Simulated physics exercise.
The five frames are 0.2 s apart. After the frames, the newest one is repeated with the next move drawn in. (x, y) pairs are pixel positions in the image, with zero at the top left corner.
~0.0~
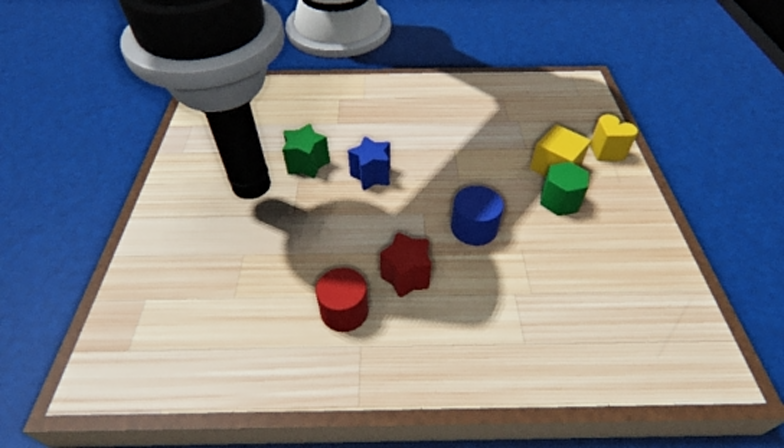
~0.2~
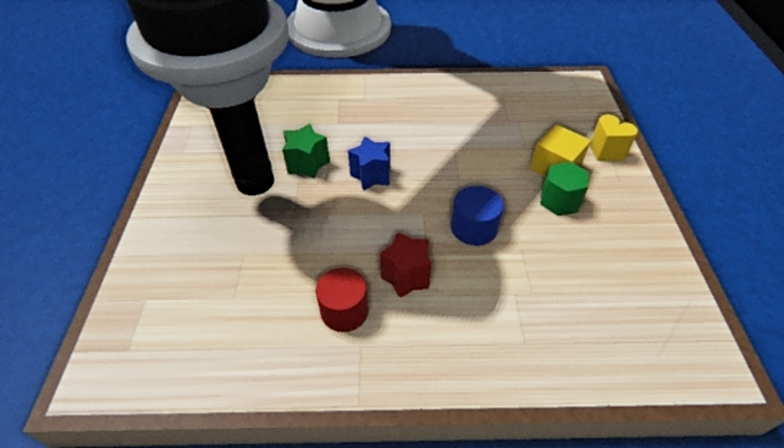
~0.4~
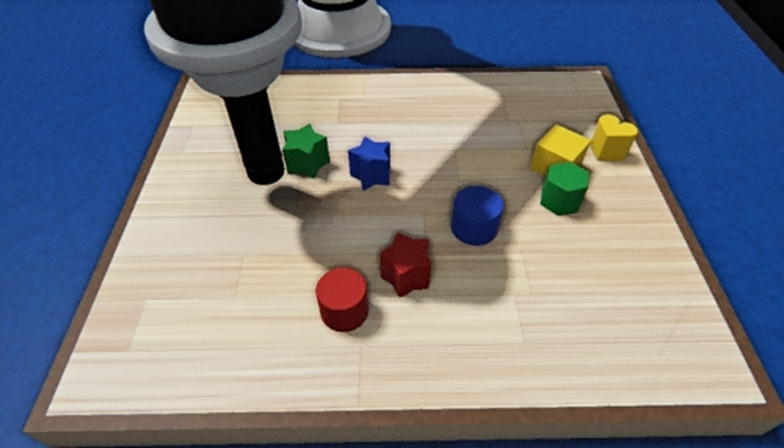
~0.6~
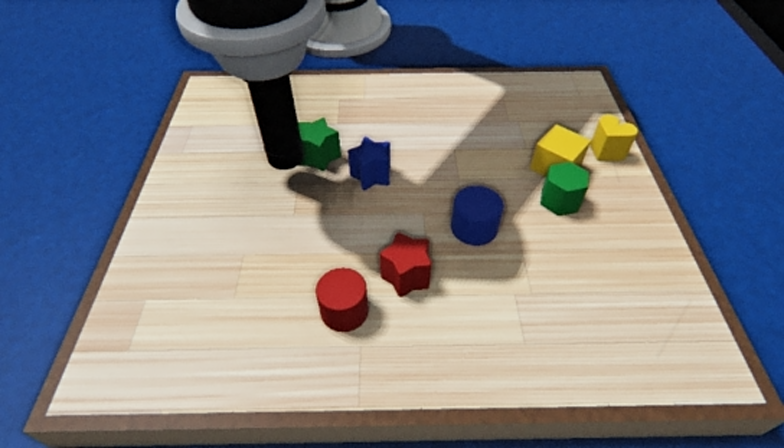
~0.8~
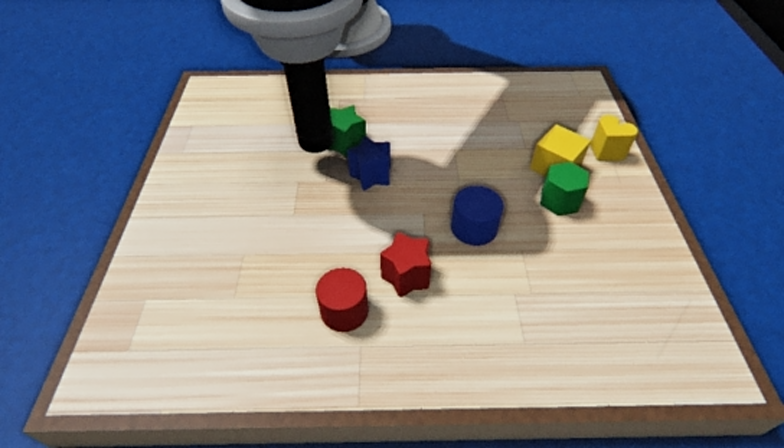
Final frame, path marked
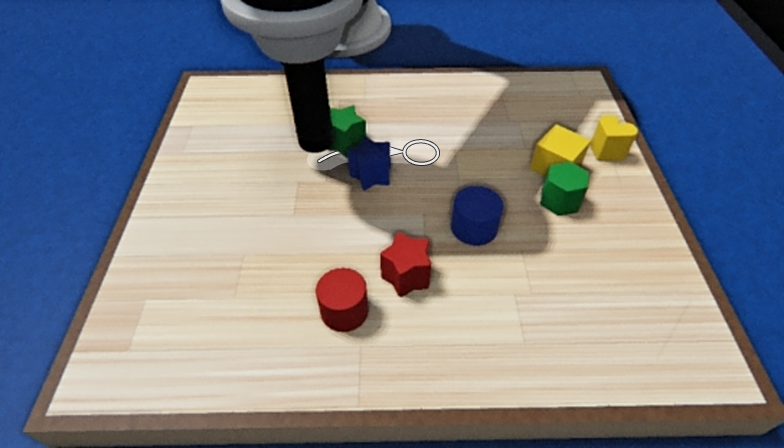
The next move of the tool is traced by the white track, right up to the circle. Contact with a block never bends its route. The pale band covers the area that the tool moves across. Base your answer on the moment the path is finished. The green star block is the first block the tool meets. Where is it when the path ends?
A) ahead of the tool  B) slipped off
My pick is B.
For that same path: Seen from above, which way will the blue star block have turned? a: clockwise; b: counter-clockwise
a (clockwise)
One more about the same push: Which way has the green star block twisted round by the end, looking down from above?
Spin direction: Counter-clockwise.
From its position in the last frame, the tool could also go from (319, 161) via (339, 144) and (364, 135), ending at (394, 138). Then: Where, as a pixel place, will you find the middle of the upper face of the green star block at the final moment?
It will likely be found at (394, 93).
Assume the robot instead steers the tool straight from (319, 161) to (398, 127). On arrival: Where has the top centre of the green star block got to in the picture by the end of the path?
The point I'd pick in the picture is (395, 83).
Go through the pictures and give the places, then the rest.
Lower end of the tool (252, 187), tops of blocks, green star block (302, 138), blue star block (371, 150), in the first picture.
Tool (256, 183), blocks as before, in the second picture.
Tool (267, 173), blocks as before, in the third picture.
Tool (286, 159), green star block (314, 131), in the fourth picture.
Tool (316, 143), green star block (342, 117), blue star block (371, 150), in the fifth picture.
The drawn path runs from (319, 161) over (351, 150) and (386, 151) to (421, 152).
What follows on the original path. One third of the way, tool (350, 132); green star block (364, 106).
Two thirds of the way, tool (386, 133); green star block (373, 104), turned 35° anticlockwise; blue star block (377, 152), turned 30° clockwise.
At the end, tool (422, 134); green star block (373, 104), turned 35° anticlockwise; blue star block (377, 152), turned 30° clockwise.
